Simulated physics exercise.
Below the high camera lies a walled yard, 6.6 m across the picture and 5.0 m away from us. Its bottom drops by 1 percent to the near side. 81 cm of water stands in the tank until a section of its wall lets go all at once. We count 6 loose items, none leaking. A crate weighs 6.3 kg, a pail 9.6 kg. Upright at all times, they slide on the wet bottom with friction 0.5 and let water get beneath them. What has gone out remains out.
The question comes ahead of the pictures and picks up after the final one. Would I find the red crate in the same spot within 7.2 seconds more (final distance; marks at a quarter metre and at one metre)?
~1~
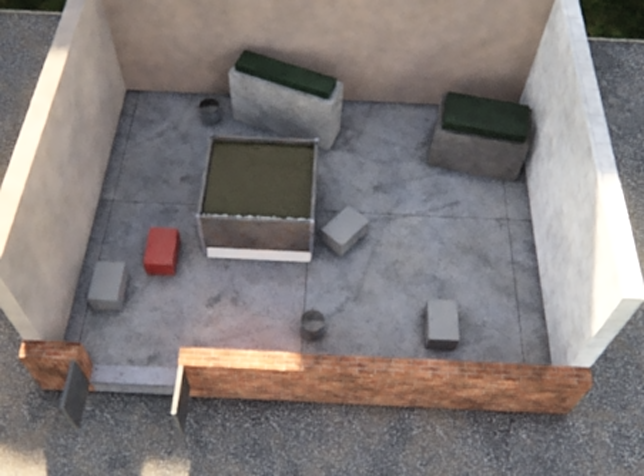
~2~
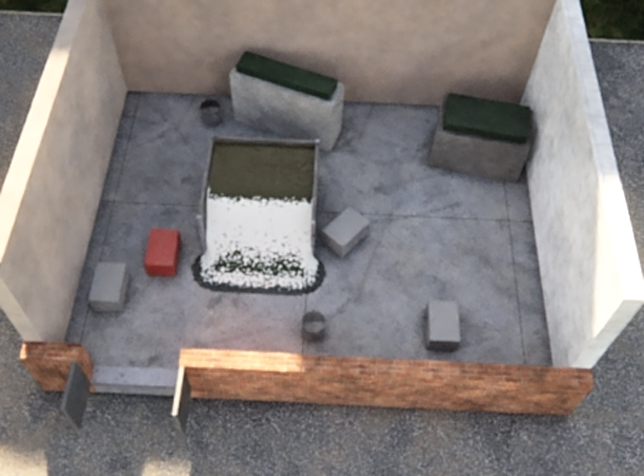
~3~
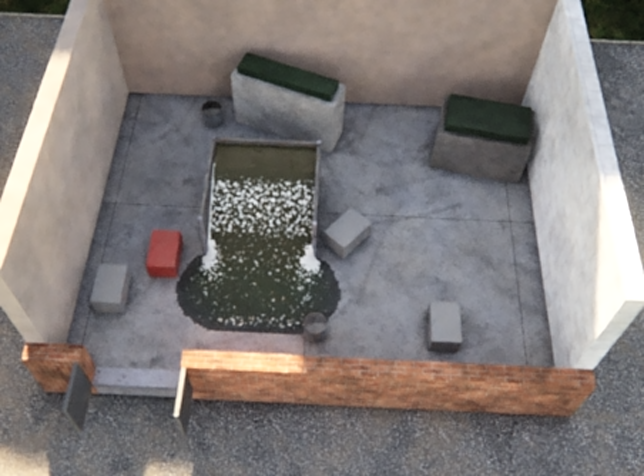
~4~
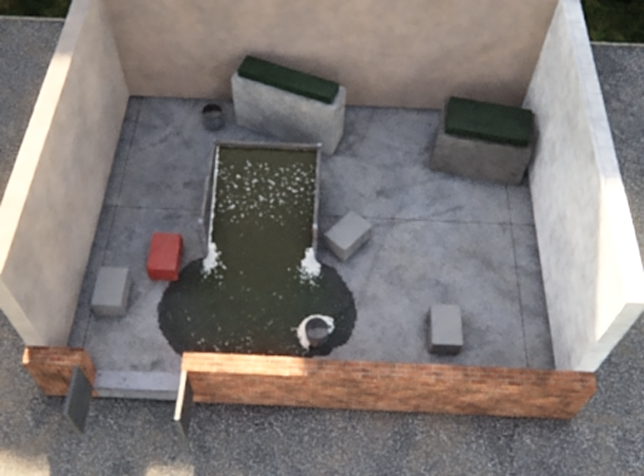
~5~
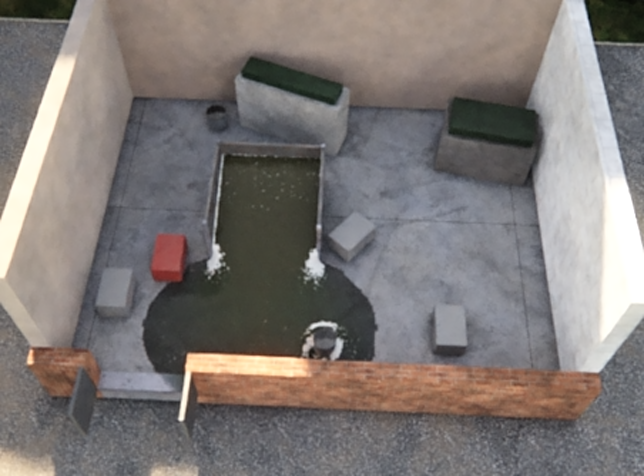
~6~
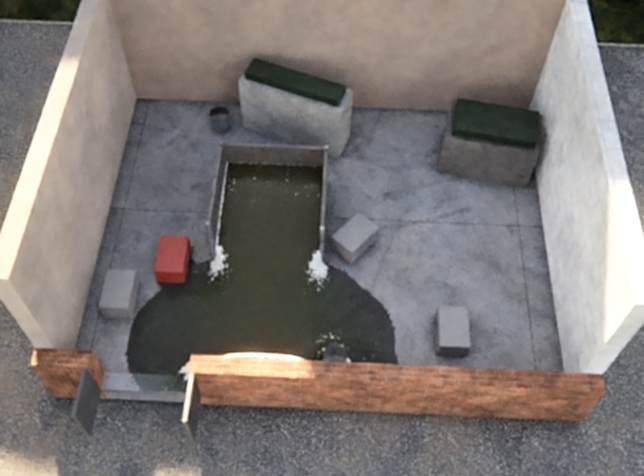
Prediction - the red crate is displaced a little.
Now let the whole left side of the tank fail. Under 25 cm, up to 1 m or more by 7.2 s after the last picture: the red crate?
Afterwards the red crate is carried a long way.
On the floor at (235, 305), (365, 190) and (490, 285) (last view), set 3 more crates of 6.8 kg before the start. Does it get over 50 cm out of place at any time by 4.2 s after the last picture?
One by one: Beyond the mark, below the mark, beyond the mark.
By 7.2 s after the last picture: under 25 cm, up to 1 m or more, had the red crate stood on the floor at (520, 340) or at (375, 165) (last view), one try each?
Respectively: It is shoved a long way; it edges along somewhat.
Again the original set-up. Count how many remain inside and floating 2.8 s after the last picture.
Tally: 1 of them.
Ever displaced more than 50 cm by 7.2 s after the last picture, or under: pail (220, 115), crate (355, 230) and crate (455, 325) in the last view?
Well, going one by one, it's not that far, too far and too far.
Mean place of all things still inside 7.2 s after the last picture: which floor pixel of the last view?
Roughly at (299, 205).
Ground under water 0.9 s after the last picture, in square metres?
About 10.5 m2.
Then, 0.9 s after the last picture the red crate is near (171, 253), 0.0 m from its start, aground; 0 of 6 are out; 0 afloat.
Then, 2.8 s after the last picture the red crate is near (175, 252), 0.1 m from its start, aground; 0 of 6 are out; 1 afloat.
Then, 4.8 s after the last picture the red crate is near (190, 251), 0.3 m from its start, afloat; 0 of 6 are out; 1 afloat.
Then, 7.2 s after the last picture the red crate is near (197, 275), 0.5 m from its start, afloat; 0 of 6 are out; 4 afloat.
